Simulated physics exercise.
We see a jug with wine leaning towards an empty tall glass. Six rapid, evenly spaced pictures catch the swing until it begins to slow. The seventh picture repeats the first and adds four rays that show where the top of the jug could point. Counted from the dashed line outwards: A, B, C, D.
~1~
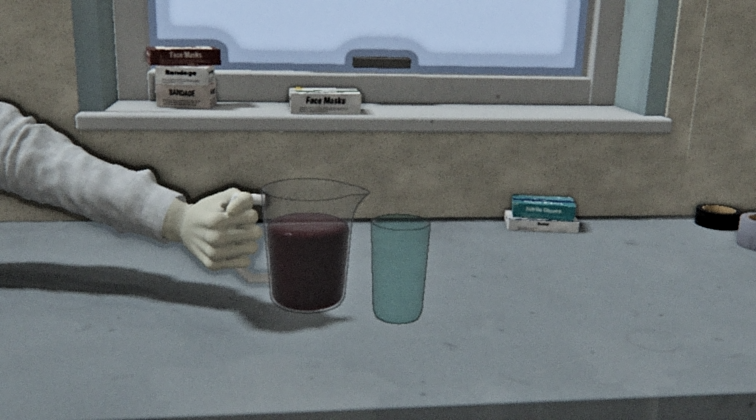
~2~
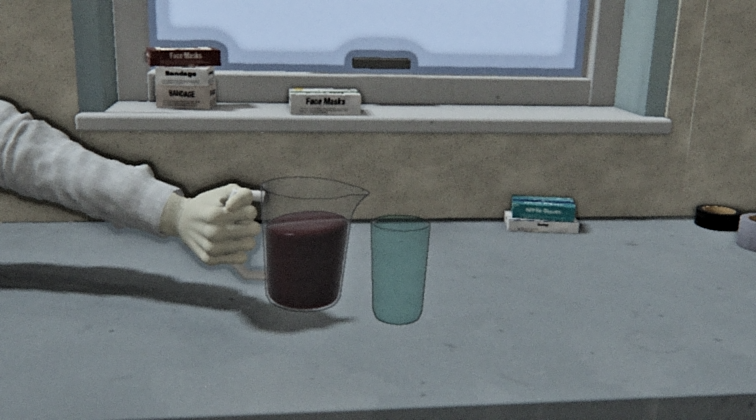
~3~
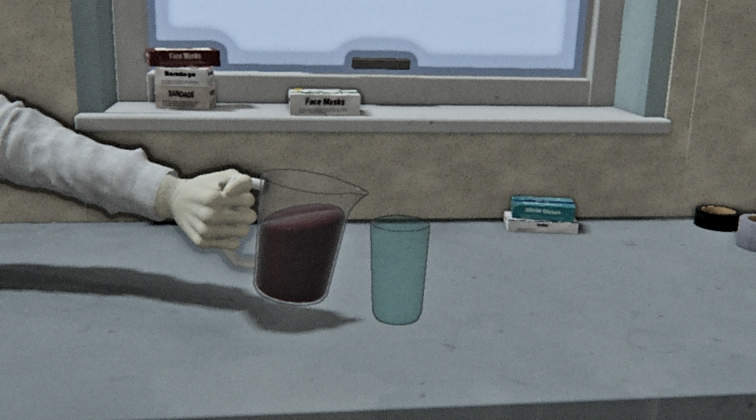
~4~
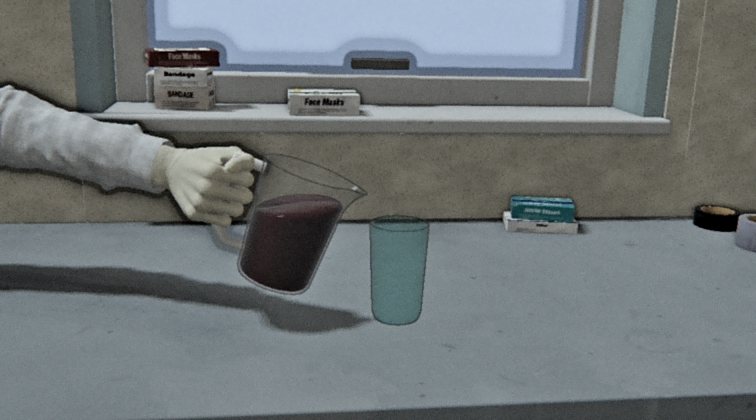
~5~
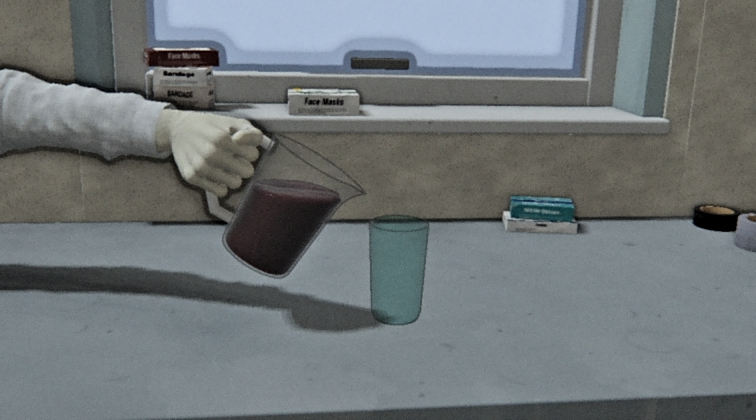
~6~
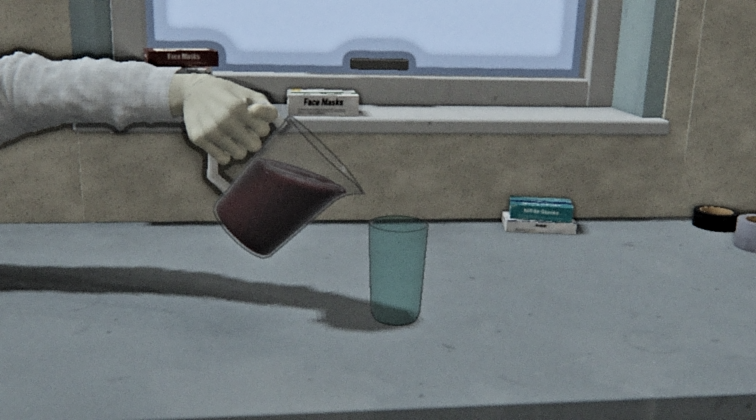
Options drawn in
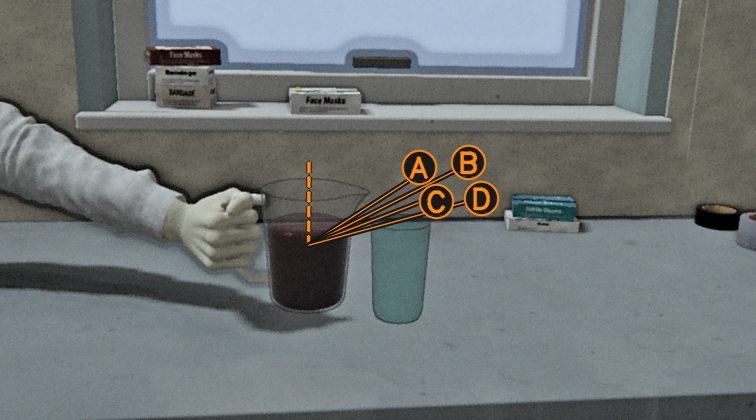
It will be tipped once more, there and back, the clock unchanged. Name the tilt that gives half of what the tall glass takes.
B works best here.
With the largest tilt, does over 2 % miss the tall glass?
Yes.
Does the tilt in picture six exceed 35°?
Yes, it does.
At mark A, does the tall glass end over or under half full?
Under.
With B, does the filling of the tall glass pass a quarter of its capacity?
Yes.
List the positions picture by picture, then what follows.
In the first picture, upright, lip at (369, 191); rim of the tall glass round (401, 221); nothing has left yet.
In the second picture, tipped about 2°, lip at (368, 192); nothing has left yet.
In the third picture, tipped about 9°, lip at (367, 192); nothing has left yet.
In the fourth picture, tipped about 19°, lip at (366, 192); nothing has left yet.
In the fifth picture, tipped about 31°, lip at (365, 192); nothing has left yet.
In the sixth picture, tipped about 44°, lip at (364, 192); nothing has left yet.
In orange, A at (408, 181); B at (454, 171); C at (418, 202); D at (464, 202).
With A, the tall glass ends with about 35 % of what it can hold.
With B, the tall glass ends with about 49 % of what it can hold.
With C, the tall glass ends with about 64 % of what it can hold; 5 % of the wine is spilt.
With D, the tall glass ends with about 71 % of what it can hold; 13 % of the wine is spilt.
